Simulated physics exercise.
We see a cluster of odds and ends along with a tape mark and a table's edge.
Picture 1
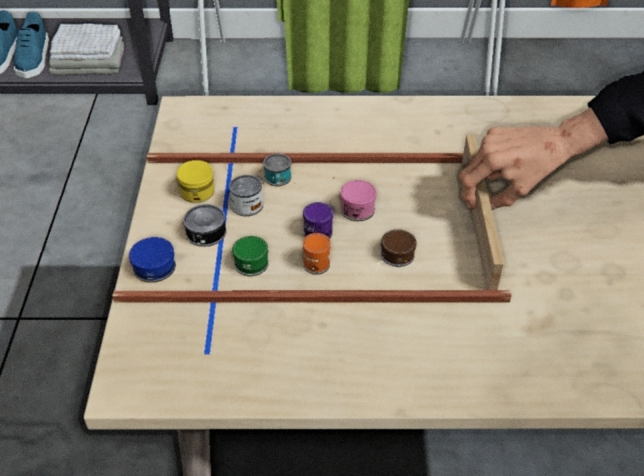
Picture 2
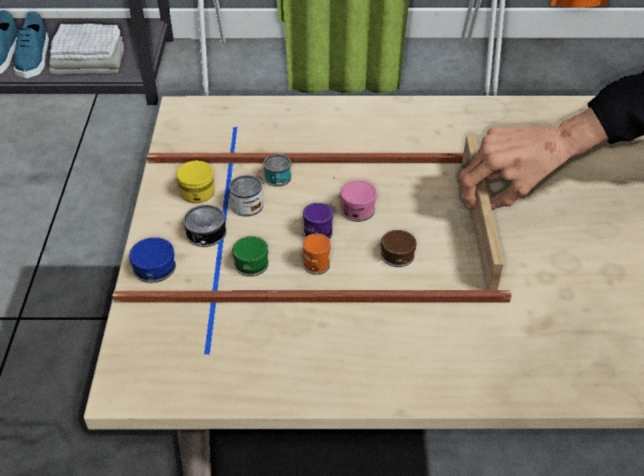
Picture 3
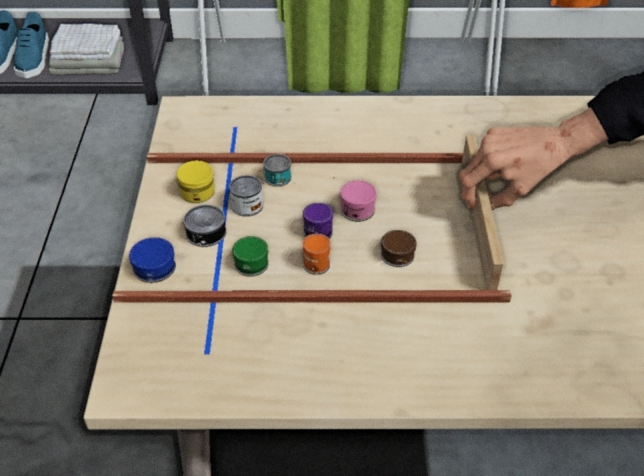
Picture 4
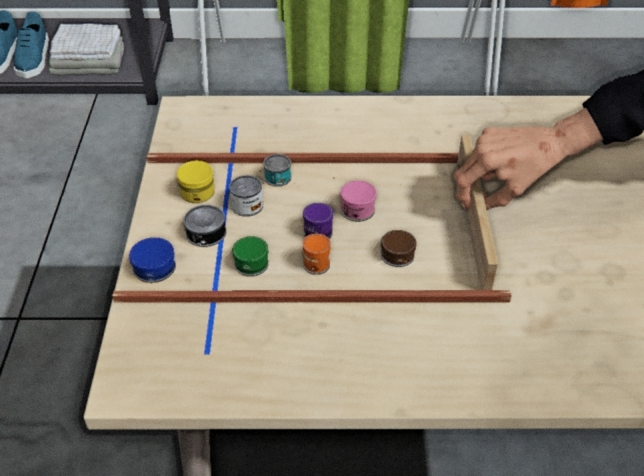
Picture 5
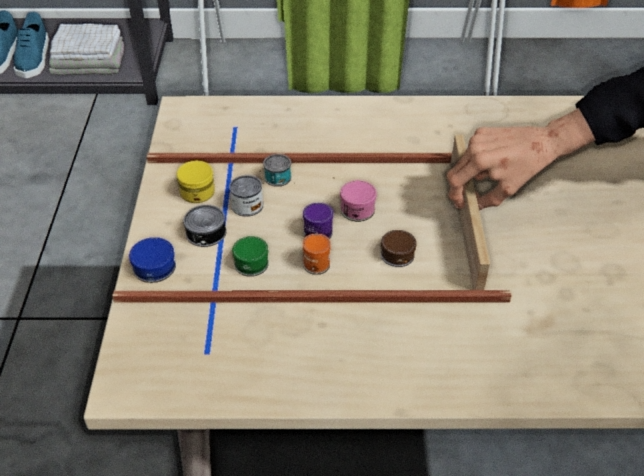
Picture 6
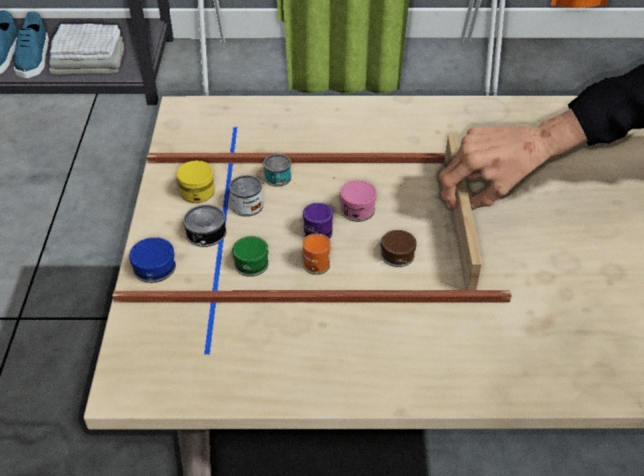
A hand reaching in from the right holds an upright wooden board on a pale wooden tabletop, seen from above at an angle in a grey-floored room. Between two reddish-brown rails sit small tubs in yellow, black, blue, white, teal, green, purple, orange, pink and brown, with blue tape toward the left. At first still, the board then slides slightly left, untouched tubs and camera motionless.
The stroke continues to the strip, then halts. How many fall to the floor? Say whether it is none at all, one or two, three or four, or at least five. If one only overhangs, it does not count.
Nothing slips off.
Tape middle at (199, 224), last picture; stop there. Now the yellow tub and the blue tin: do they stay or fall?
Yellow tub: Still there. Blue tin: Over the edge.
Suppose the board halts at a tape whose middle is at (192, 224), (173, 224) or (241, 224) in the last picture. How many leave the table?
Tallies in the order given: 1, 4, 0.
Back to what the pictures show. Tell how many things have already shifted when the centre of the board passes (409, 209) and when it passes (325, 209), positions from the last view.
The first count is 1, and then it's 4.
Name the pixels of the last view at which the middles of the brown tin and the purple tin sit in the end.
About (202, 250), and about (207, 223).
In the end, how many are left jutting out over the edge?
That'd be 1.
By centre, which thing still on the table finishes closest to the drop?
The one you want is the blue tin.
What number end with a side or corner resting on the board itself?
It ends up touching 5.
Early on, none off yet; blue tin at rest near (153, 260); yellow tub at rest near (196, 182); black tin at rest near (205, 226).
Finally, the number that fall off is zero.
